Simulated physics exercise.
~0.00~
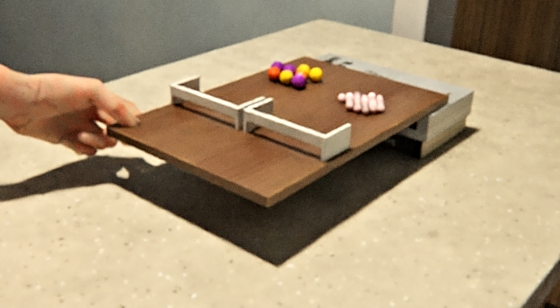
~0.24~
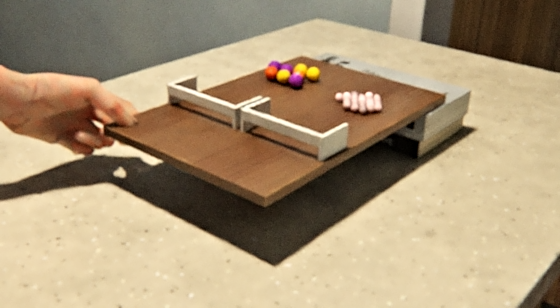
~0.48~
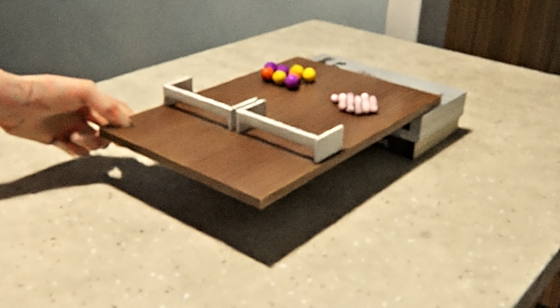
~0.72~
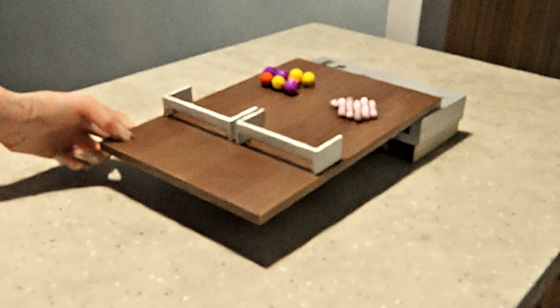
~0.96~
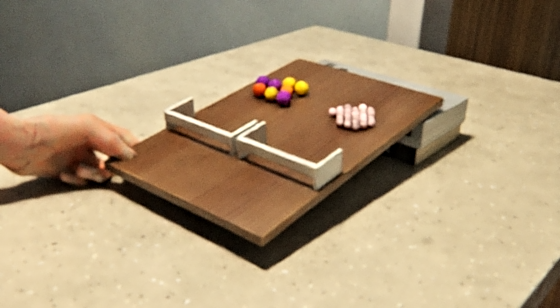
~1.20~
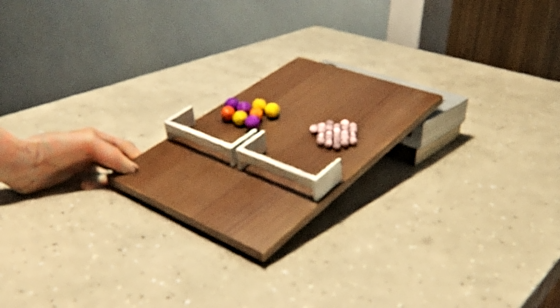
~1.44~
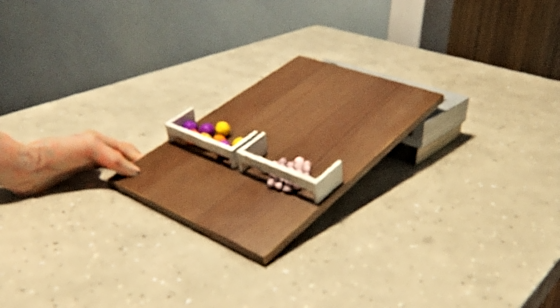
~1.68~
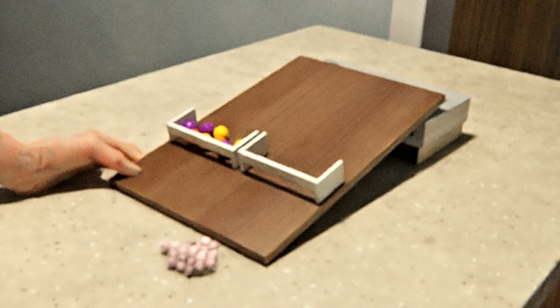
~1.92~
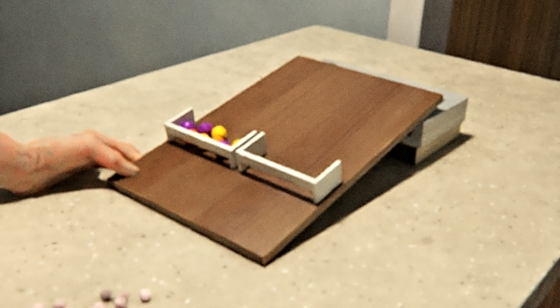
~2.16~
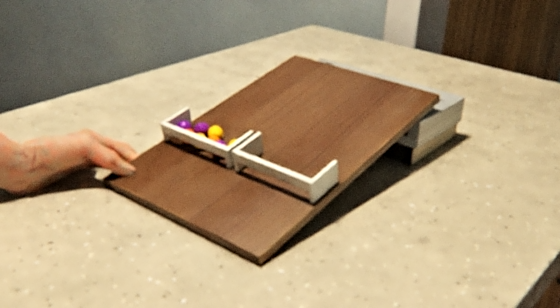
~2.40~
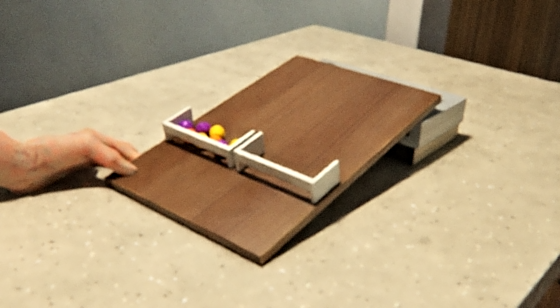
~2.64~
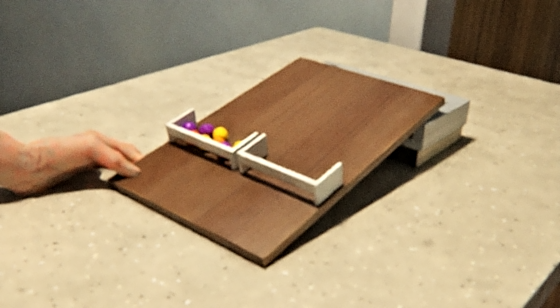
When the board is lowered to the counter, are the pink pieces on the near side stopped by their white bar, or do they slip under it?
The pink pieces slip under their bar and carry on off the board, while the colourful balls on the far side are stopped by theirs.
